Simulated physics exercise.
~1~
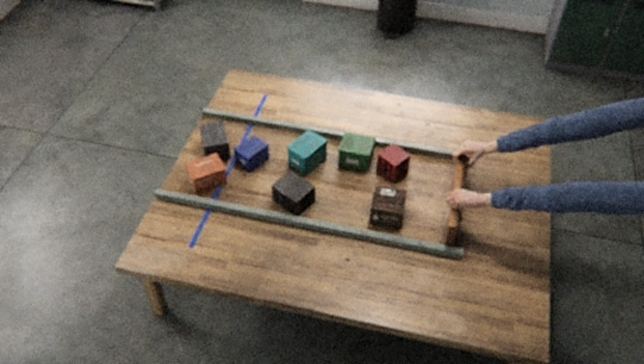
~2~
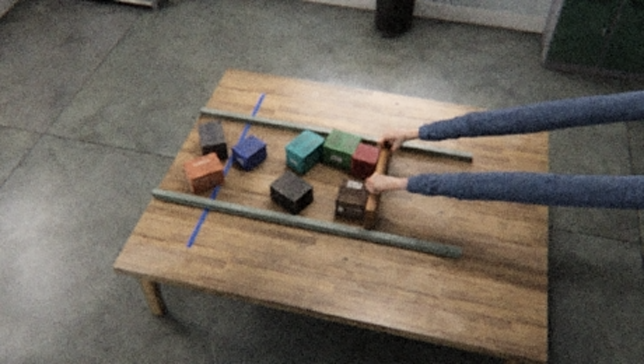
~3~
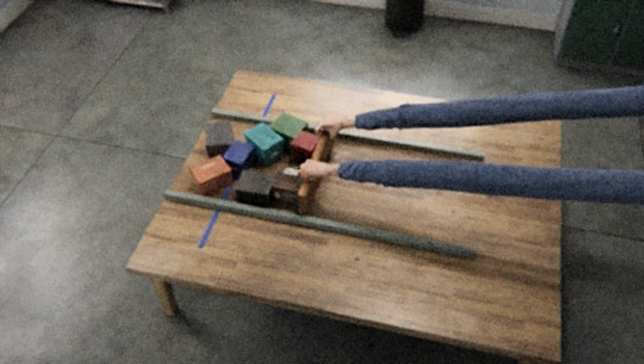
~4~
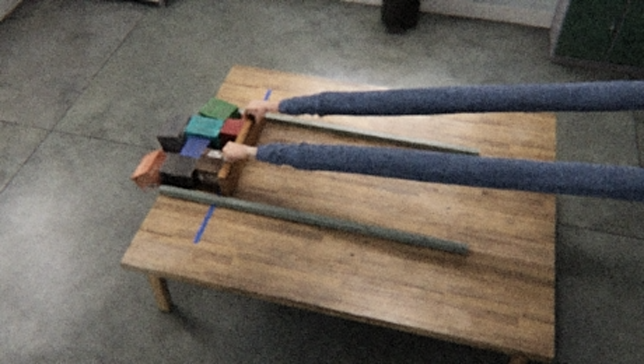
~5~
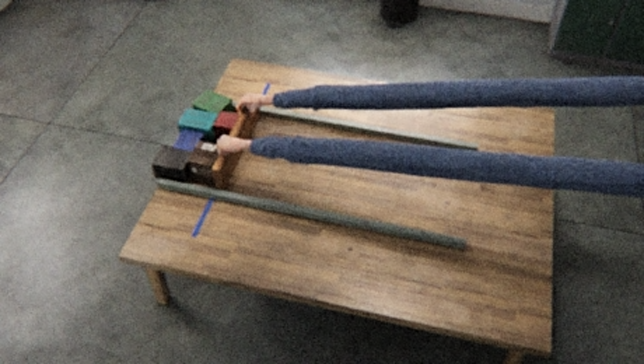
Two arms push a plank left, herding colored boxes together until some drop off the table's end.
